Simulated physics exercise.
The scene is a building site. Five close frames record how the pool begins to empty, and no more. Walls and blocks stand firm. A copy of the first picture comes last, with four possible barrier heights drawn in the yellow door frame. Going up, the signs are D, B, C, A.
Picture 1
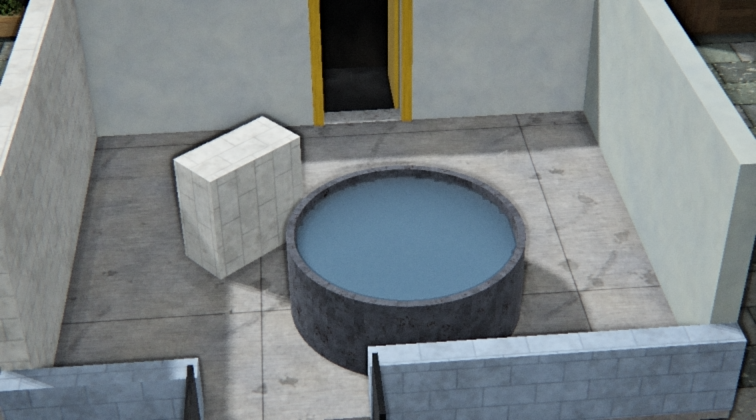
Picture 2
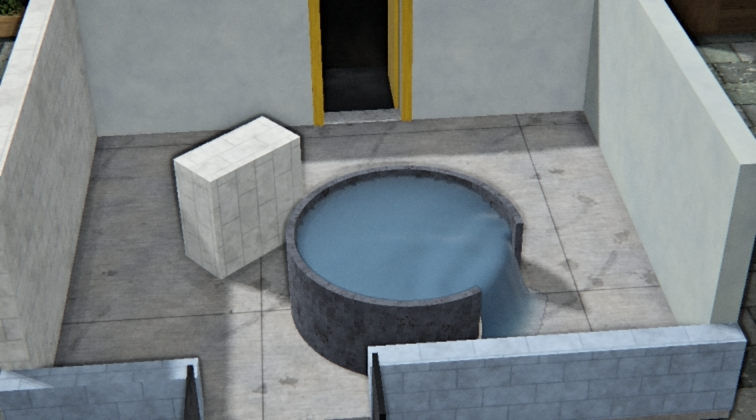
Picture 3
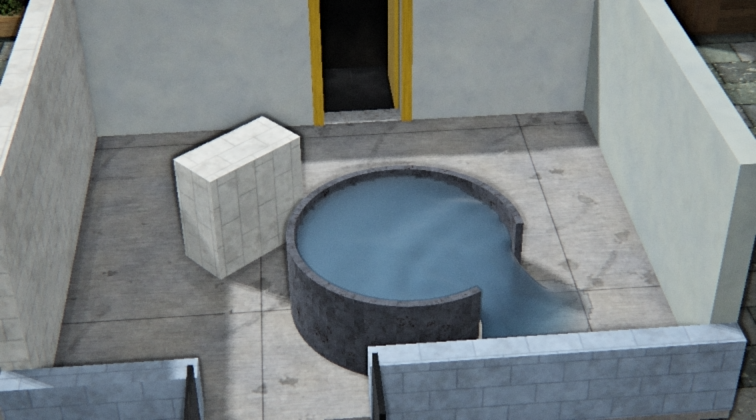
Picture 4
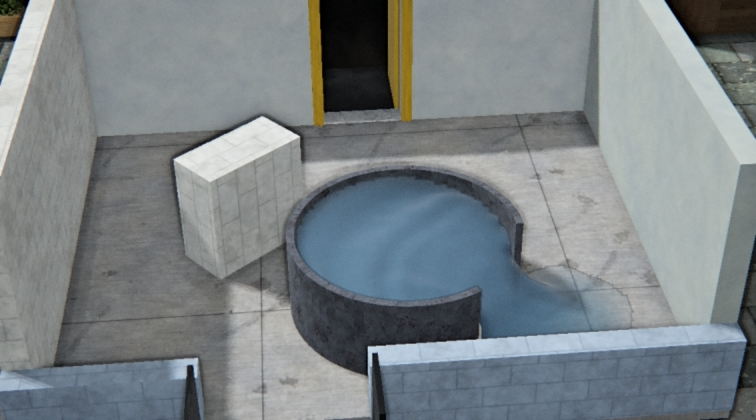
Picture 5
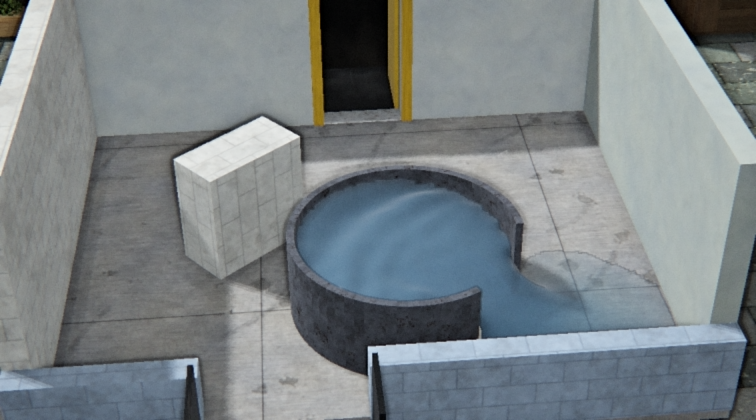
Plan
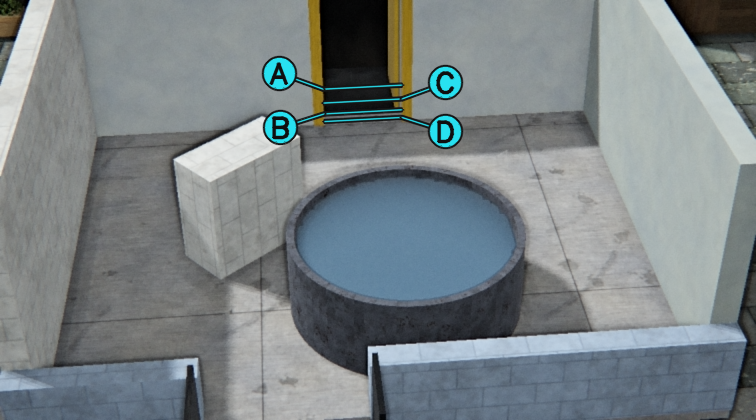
To begin with, a round dark stone pool brims with still blue water inside a walled yard, near a pale block and a yellow-framed doorway. Then its right side opens and water pours through the gap. The water spreads rightward over the paving behind the low front wall, while ripples cross the sinking pool.
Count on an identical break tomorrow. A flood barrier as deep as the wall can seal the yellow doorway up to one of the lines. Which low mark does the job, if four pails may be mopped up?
Take B.
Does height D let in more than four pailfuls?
Yes, that goes wrong.
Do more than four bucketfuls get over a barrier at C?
No, that is safe.
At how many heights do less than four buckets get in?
Three of them.
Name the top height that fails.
Here it is height D.
In cyan, A at (362, 87); B at (363, 111); C at (362, 101); D at (363, 119); from the bottom up D, B, C, A.
If A is chosen, nothing gets over.
If B is chosen, a splash gets over, under a bucket.
If C is chosen, nothing gets over.
If D is chosen, about 8 bucketfuls get in.
